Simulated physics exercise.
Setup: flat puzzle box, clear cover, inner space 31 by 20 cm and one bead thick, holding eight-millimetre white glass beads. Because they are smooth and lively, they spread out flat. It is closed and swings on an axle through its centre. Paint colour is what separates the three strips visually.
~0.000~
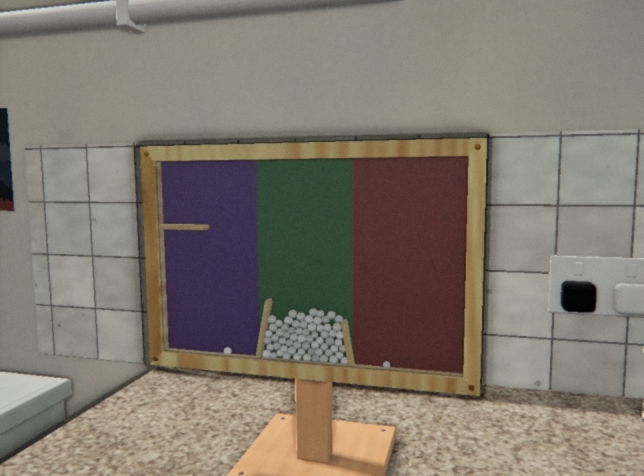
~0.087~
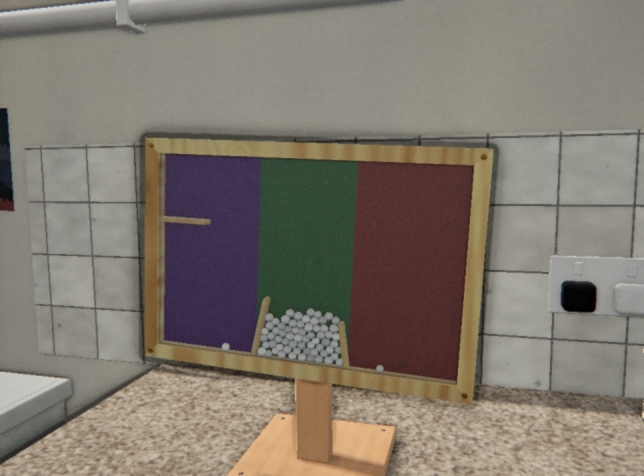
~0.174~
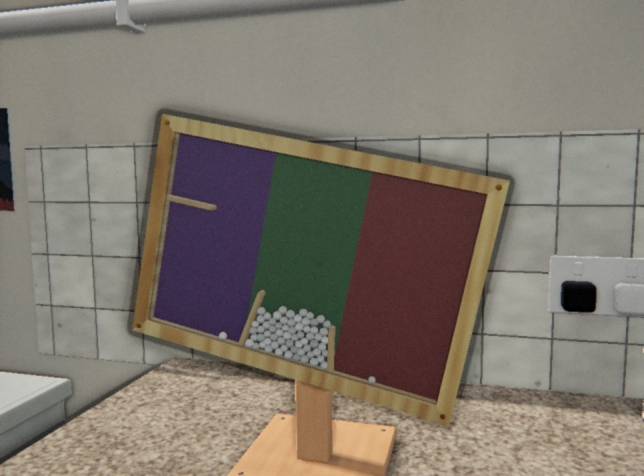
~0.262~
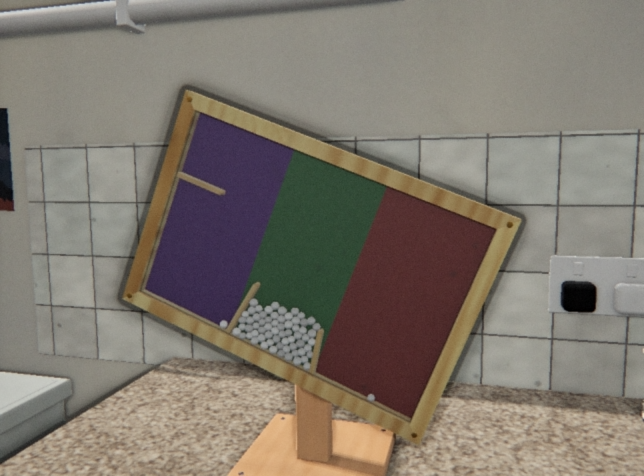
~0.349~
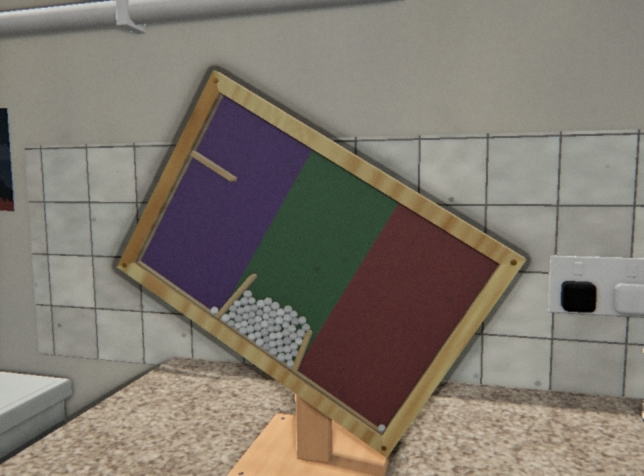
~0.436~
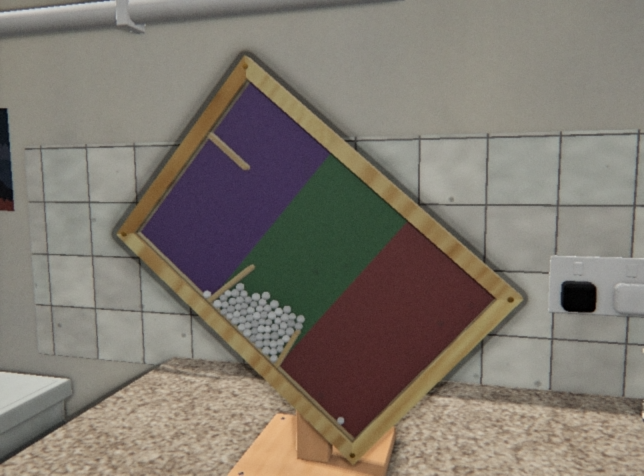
To begin with, a framed board with purple, green and red strips stands level on a wooden stand, small white balls heaped between two short walls in the green. It turns steadily clockwise to a steep slant; the heap shifts and slopes between its walls, while a lone ball in the red rolls to the lower right corner.
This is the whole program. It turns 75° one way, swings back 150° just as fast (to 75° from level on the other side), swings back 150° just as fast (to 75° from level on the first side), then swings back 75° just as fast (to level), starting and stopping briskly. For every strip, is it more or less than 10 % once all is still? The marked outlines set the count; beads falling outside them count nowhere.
Red strip: More; purple strip: Less; green strip: More than 10 %.
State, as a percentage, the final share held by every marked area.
Tally: Red strip = 30; purple strip = 5; green strip = 65.
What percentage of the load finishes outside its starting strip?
My reckoning puts it near 35 percent.
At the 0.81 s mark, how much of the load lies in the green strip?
Share: Some 80 %.
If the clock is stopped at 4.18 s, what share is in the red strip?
Around 30 percent.
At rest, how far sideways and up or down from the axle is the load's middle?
The middle sits around 4 cm right of it and 9 cm below it.
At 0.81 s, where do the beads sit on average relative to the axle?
Offset approx. 7 cm left, 5 cm below.
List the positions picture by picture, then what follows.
The first picture shows level; about 70 beads; beads centred (305, 339); top one (313, 313); red (408, 265), purple (210, 258), green (304, 262).
The second picture shows turned 3° clockwise; beads centred (301, 339); top one (311, 313).
The third picture shows turned 12° clockwise; beads centred (291, 337); top one (283, 310); wall ends (332, 329), (261, 293), (212, 208).
The fourth picture shows turned 22° clockwise; beads centred (279, 333); top one (254, 303).
The fifth picture shows turned 31° clockwise; beads centred (269, 327); top one (248, 294).
The sixth picture shows turned 41° clockwise; beads centred (260, 321); top one (240, 287); red (381, 333), purple (231, 194), green (304, 262).
By 0.81 s, it stands 75° clockwise; the beads' middle is 7 cm left of and 5 cm below the centre; red 20 %, green 80 %.
By 4.18 s, it stands 37° clockwise; the beads' middle is 2 cm left of and 9 cm below the centre; red 30 %, purple 5 %, green 65 %.
By 4.58 s, it stands level; the beads' middle is 4 cm right of and 9 cm below the centre; red 30 %, purple 5 %, green 65 %.
All still by 5.1 s, it stands level; red 30 %, purple 5 %, green 65 %.
